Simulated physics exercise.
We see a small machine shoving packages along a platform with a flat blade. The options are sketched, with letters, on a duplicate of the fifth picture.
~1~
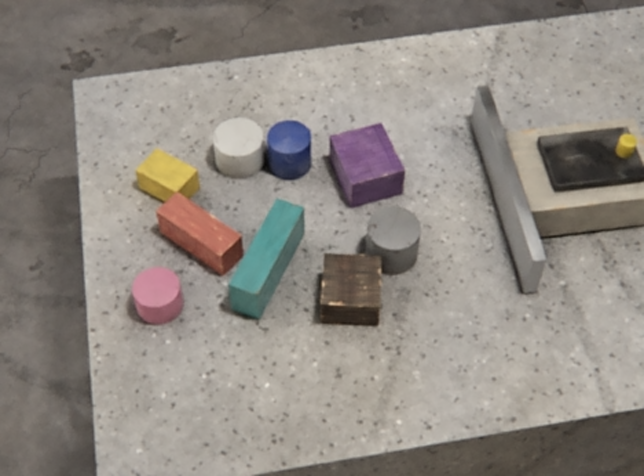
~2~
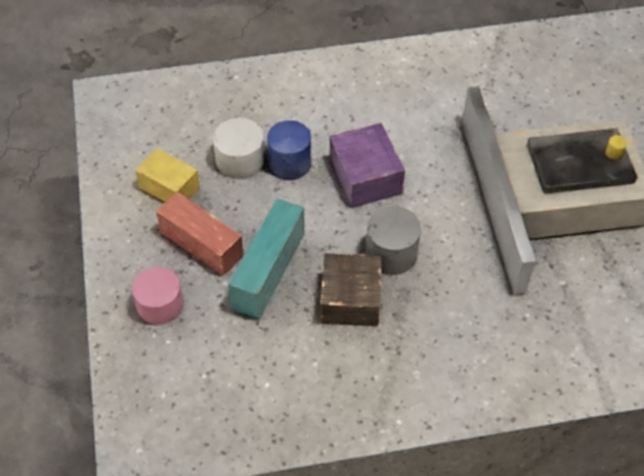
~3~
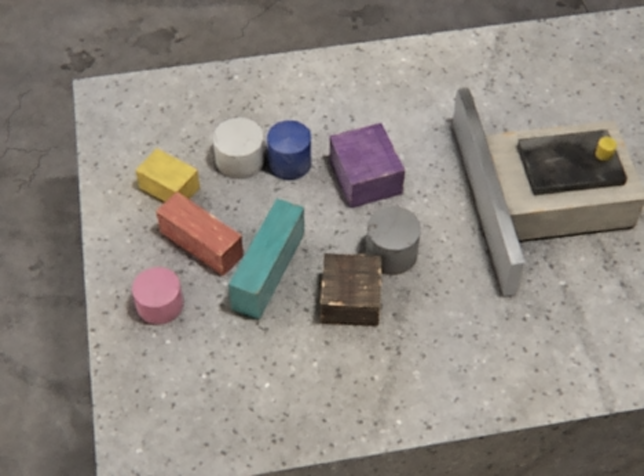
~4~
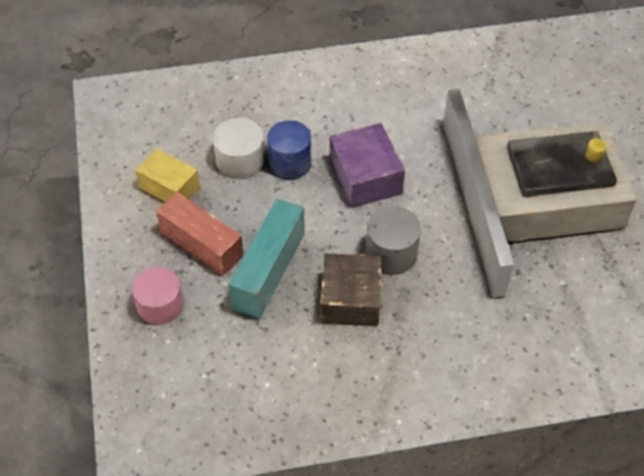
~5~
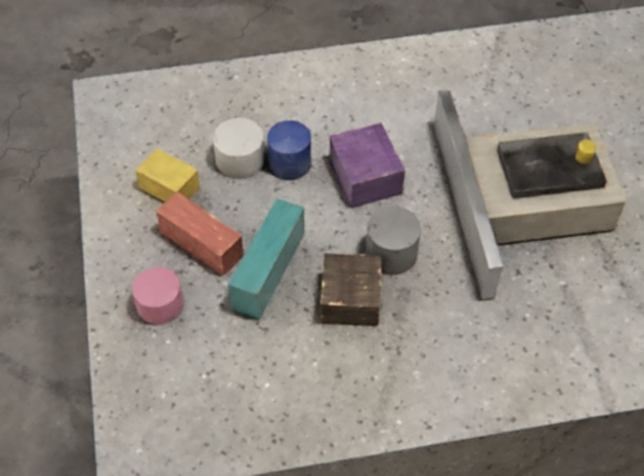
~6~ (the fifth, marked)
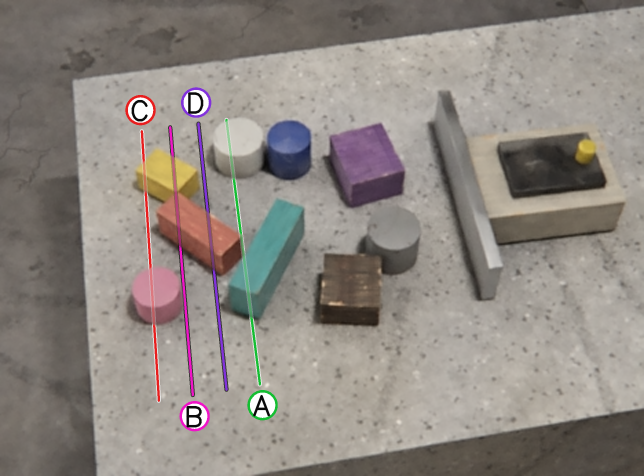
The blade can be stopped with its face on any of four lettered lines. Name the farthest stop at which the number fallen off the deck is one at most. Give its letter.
The farthest such stop is D.
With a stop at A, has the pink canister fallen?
No.
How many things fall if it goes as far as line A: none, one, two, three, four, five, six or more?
By then, none.
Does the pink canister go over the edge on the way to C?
By then, yes.
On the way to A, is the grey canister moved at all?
Yes.
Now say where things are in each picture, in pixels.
In the first picture, yellow crate (168, 179); turquoise bar (268, 258); pink canister (158, 296).
In the second picture, robot (575, 160); red bar (200, 234).
In the third picture, robot (564, 162); blue canister (290, 150).
In the fourth picture, robot (554, 163); purple crate (366, 165).
In the fifth picture, robot (544, 164); yellow crate (168, 179); turquoise bar (268, 258); pink canister (158, 296).
On the marked copy, A at (242, 240); B at (181, 249); C at (150, 254); D at (211, 245).
Following D. Soon after the start, robot (453, 178); white canister (232, 148); blue canister (278, 153).
Later, robot (361, 191); yellow crate (142, 184); red bar (157, 237).
In the end, robot (292, 201); yellow crate (86, 188); red bar (90, 243); none fallen.
As for the rest, A is within the limit but short; B drops three; C drops five.
